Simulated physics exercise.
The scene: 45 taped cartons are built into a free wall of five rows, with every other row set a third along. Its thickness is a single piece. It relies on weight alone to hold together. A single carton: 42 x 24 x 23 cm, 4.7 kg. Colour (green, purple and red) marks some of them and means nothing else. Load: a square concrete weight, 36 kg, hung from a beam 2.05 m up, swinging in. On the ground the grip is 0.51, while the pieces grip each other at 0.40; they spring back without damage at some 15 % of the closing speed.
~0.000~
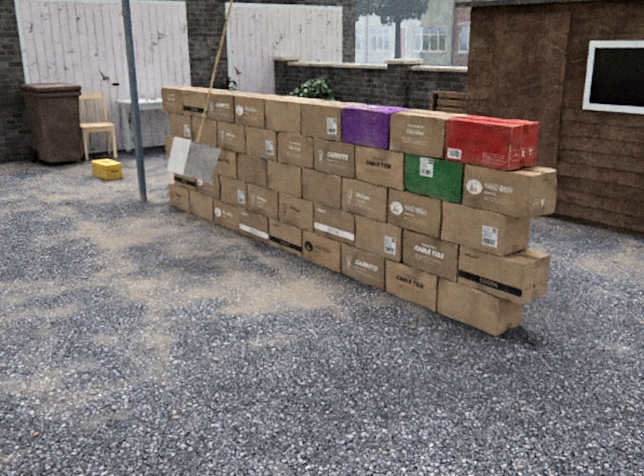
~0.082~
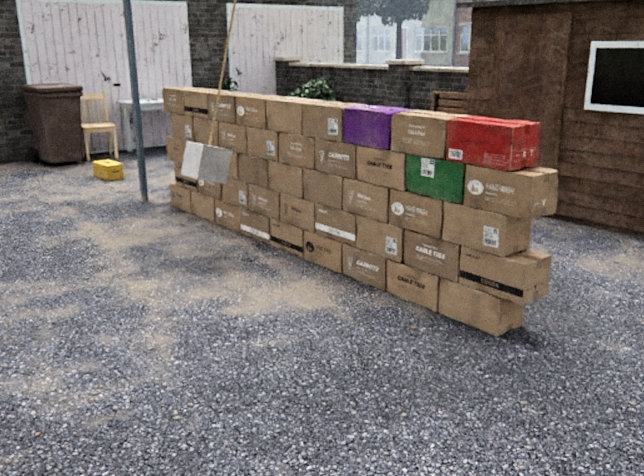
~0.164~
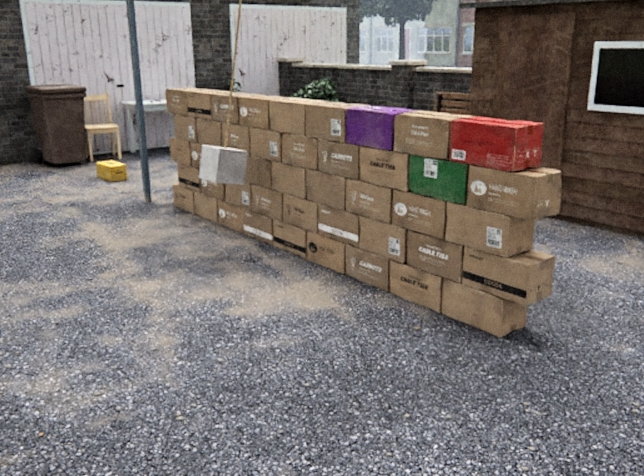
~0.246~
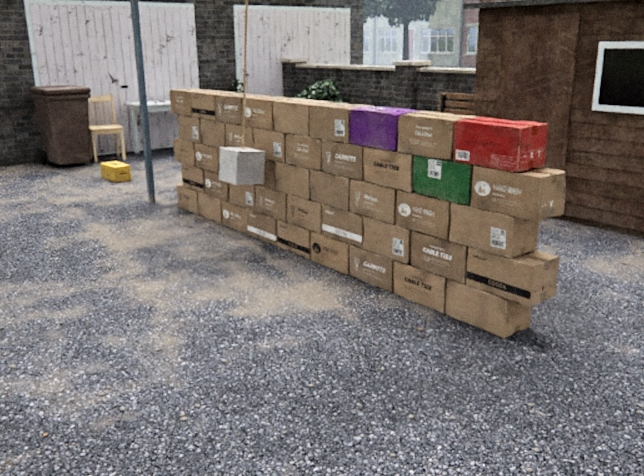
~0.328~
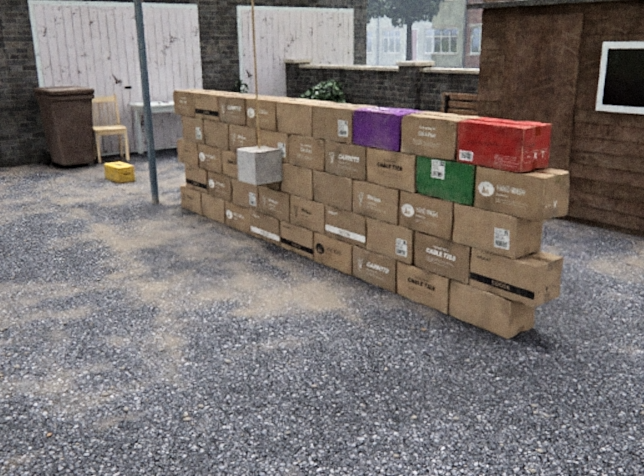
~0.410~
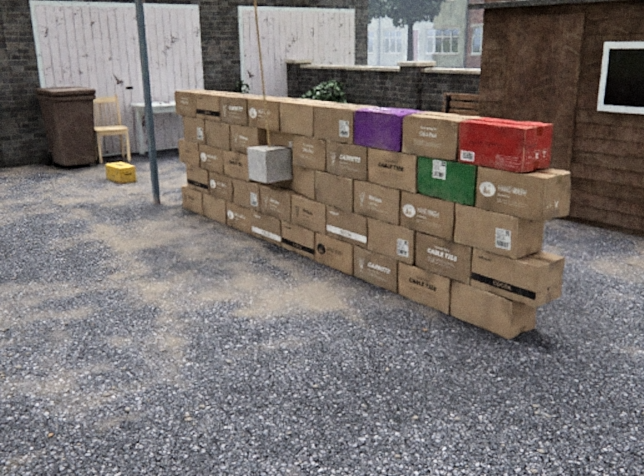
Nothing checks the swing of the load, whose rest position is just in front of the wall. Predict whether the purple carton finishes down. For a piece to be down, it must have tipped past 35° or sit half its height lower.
Prediction: It does not.
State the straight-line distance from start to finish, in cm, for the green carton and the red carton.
Green shifts close to 0 cm and red close to 0 cm.
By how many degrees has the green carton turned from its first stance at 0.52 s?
0°.
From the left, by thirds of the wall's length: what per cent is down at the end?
Left 0 %, middle 0 %, right 0 %.
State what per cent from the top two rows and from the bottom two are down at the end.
0% and 0%.
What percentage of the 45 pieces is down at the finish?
Something near 0 percent.
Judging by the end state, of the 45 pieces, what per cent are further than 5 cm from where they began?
It is 15 per cent.
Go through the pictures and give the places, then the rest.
In the first frame (we follow the side turned to the camera; the camera pans a little), weight (182, 157) line 19° before plumb; purple carton (364, 128); red carton (477, 144); green carton (431, 178); no piece has moved.
In the second frame, weight (196, 161) line 15° before plumb; purple carton (365, 128).
In the third frame, weight (213, 165) line 10° before plumb; purple carton (368, 129).
In the fourth frame, weight (232, 167) line 5° before plumb; purple carton (372, 129).
In the fifth frame, weight (251, 168) line plumb; purple carton (375, 130).
In the sixth frame, weight (261, 166) line 4° past plumb; purple carton (376, 130); green carton (444, 180); red carton (490, 146); 3 stirred so far.
Around 0.52 s, line 7° past plumb; none of the 45 cartons down, 7 disturbed; purple carton unmoved.
Around 1.12 s, line 4° past plumb; none of the 45 cartons down, 10 disturbed; purple carton unmoved.
Finally (1.8 s), line 8° before plumb; none of the 45 cartons down, 7 disturbed; purple carton unmoved; green carton unmoved; red carton unmoved. Seen by the last camera, middles, purple carton near (390, 128), green carton near (458, 178).
